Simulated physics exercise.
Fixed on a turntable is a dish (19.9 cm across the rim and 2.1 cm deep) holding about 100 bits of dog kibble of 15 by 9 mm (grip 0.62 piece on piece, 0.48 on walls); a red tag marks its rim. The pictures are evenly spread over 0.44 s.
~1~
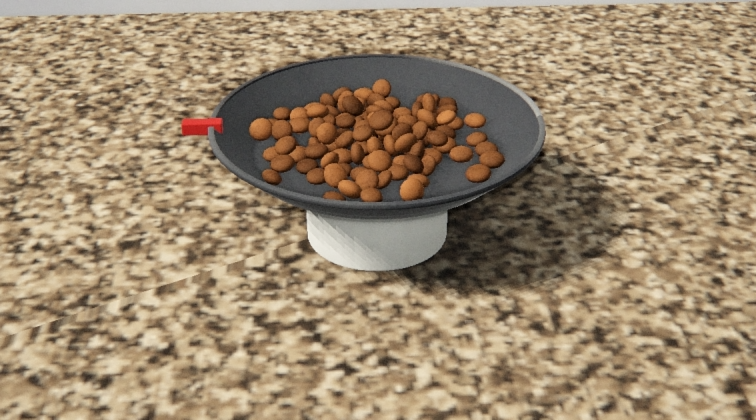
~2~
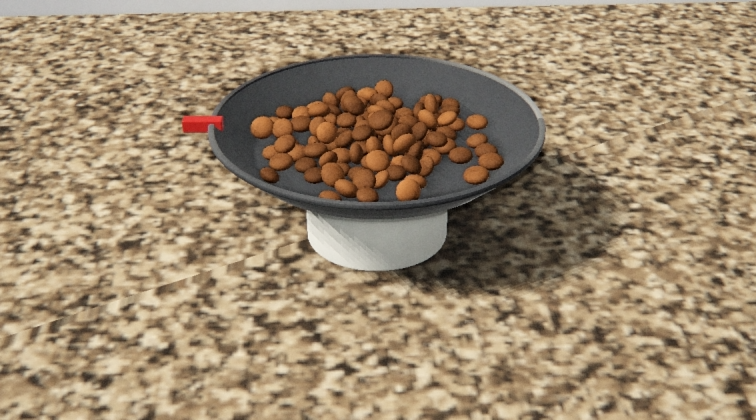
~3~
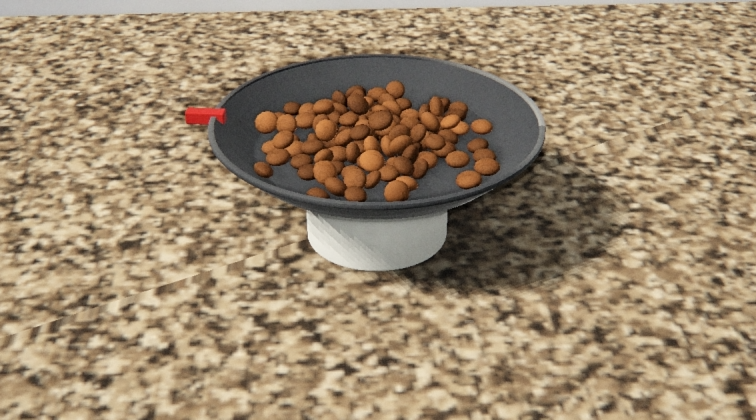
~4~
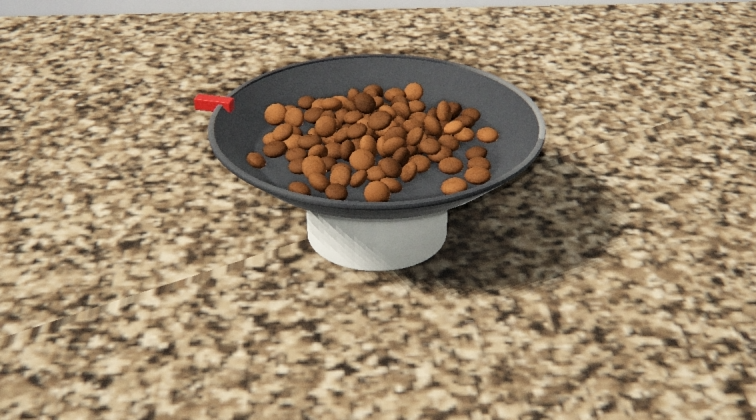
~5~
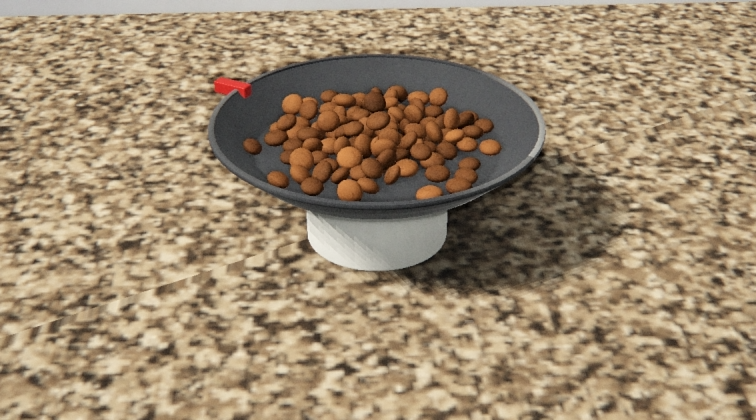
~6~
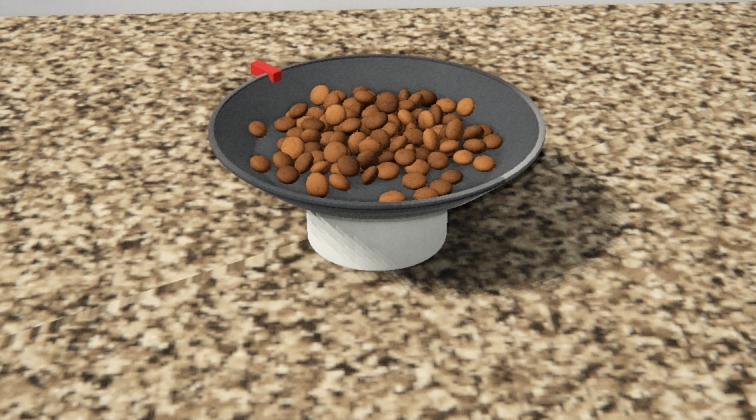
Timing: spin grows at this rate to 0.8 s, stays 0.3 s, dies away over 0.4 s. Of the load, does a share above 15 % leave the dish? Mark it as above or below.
Marked: Below.
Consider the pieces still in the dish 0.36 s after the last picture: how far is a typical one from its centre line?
Roughly 4.0 cm from the centre line.
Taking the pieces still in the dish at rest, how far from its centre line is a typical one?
Roughly 4.0 cm.
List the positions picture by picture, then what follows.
In the first frame, dish at (377, 206); turned 0 degrees, tag at (202, 124); top of the load at (346, 102).
In the second frame, dish at (377, 206); turned 2 degrees, tag at (203, 121); top of the load at (429, 102).
In the third frame, dish at (377, 206); turned 8 degrees, tag at (206, 113); top of the load at (340, 101).
In the fourth frame, dish at (377, 206); turned 18 degrees, tag at (214, 101); top of the load at (370, 100).
In the fifth frame, dish at (377, 206); turned 31 degrees, tag at (233, 85); top of the load at (419, 99).
In the sixth frame, dish at (377, 206); turned 49 degrees, tag at (266, 69); top of the load at (427, 99).
Then, 0.36 s after the last picture, dish 100 %; middle of the pieces not yet landed near (381, 140).
Then, 0.67 s after the last picture, dish 100 %; middle of the pieces not yet landed near (372, 139).
Then, 0.94 s after the last picture, dish 100 %; middle of the pieces not yet landed near (374, 137).
Then, 1.21 s after the last picture, dish 100 %; middle of the pieces not yet landed near (374, 137).
In the end, dish 100 %.
